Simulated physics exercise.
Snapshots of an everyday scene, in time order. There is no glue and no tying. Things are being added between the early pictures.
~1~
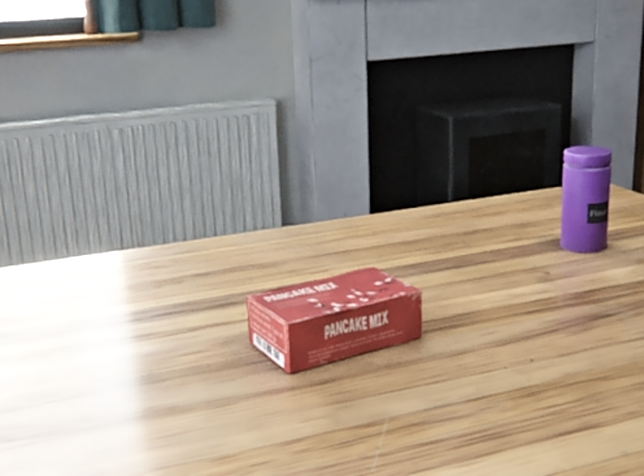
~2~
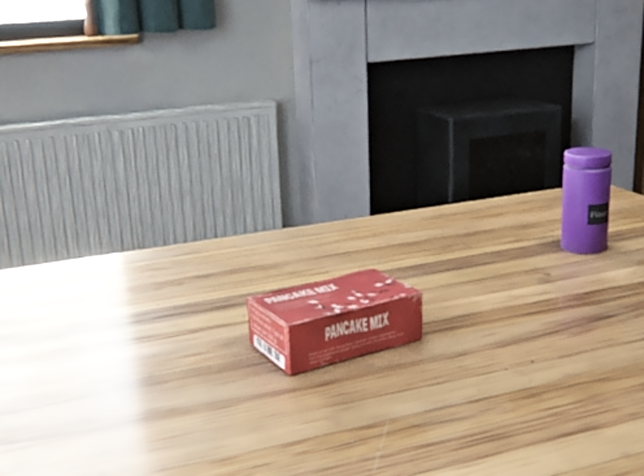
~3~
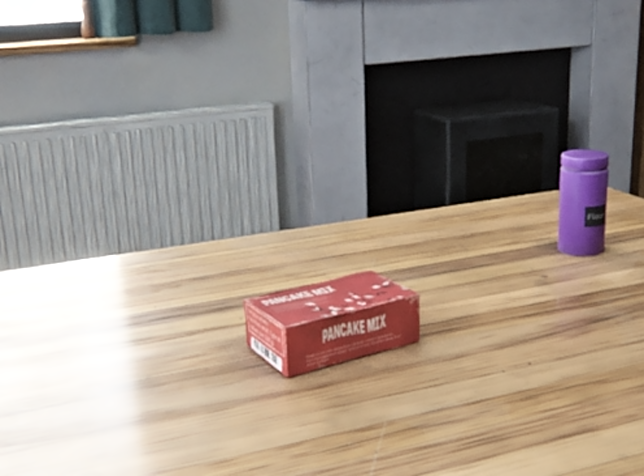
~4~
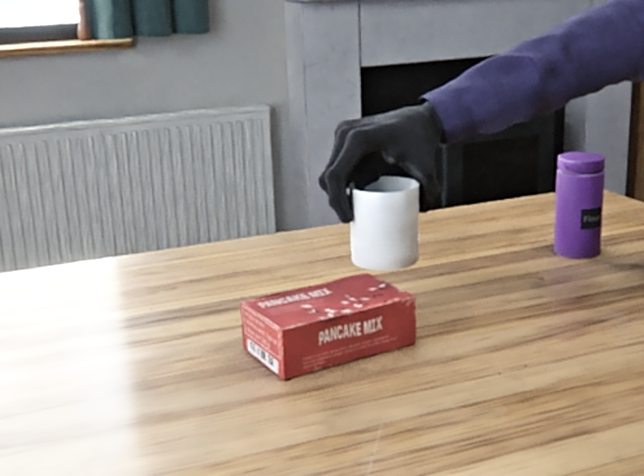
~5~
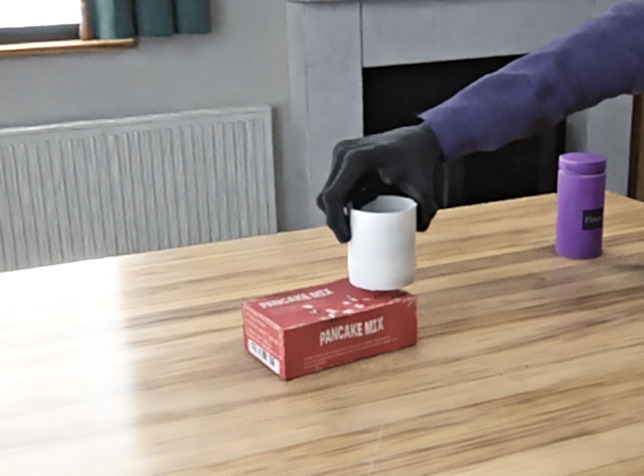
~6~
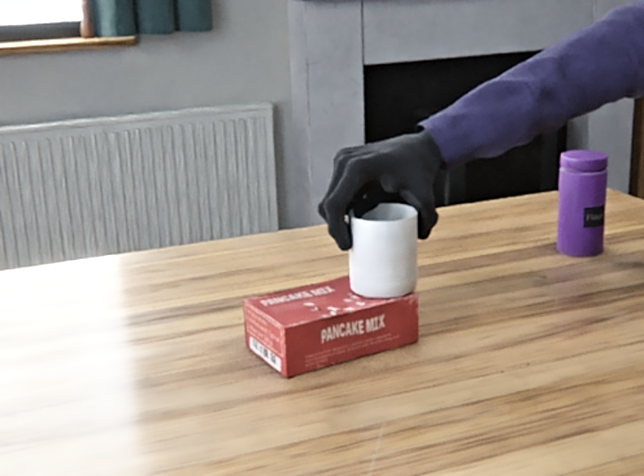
The footage shows a red pancake mix packet lying on a wooden table near a purple container, before a black-gloved hand in a purple sleeve reaches in from the right and lowers a white cup onto the packet's right side.
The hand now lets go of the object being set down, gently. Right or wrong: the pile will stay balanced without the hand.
Right.
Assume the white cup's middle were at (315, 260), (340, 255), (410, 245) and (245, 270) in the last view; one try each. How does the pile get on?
Try one: It stands firm; try two: It stands firm; try three: It topples; try four: It topples.
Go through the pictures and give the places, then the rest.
In the first frame, the last thing is not in view yet; red packet (334, 317).
In the second frame, the last thing is not in view yet; red packet (335, 318).
In the third frame, the last thing is not in view yet; red packet (332, 321).
In the fourth frame, on its way; white cup (384, 223); red packet (329, 323).
In the fifth frame, on its way; white cup (382, 242); red packet (330, 323).
In the sixth frame, in place under the hand; white cup (383, 249); red packet (331, 321).
Then, 0.20 s past the last view, nothing moves.
Then, 0.50 s past the last view, white cup resting near (383, 250).
Finally, all 3 still in place. Final places as the last picture's camera would see them, white cup near (383, 250). The pile holds.
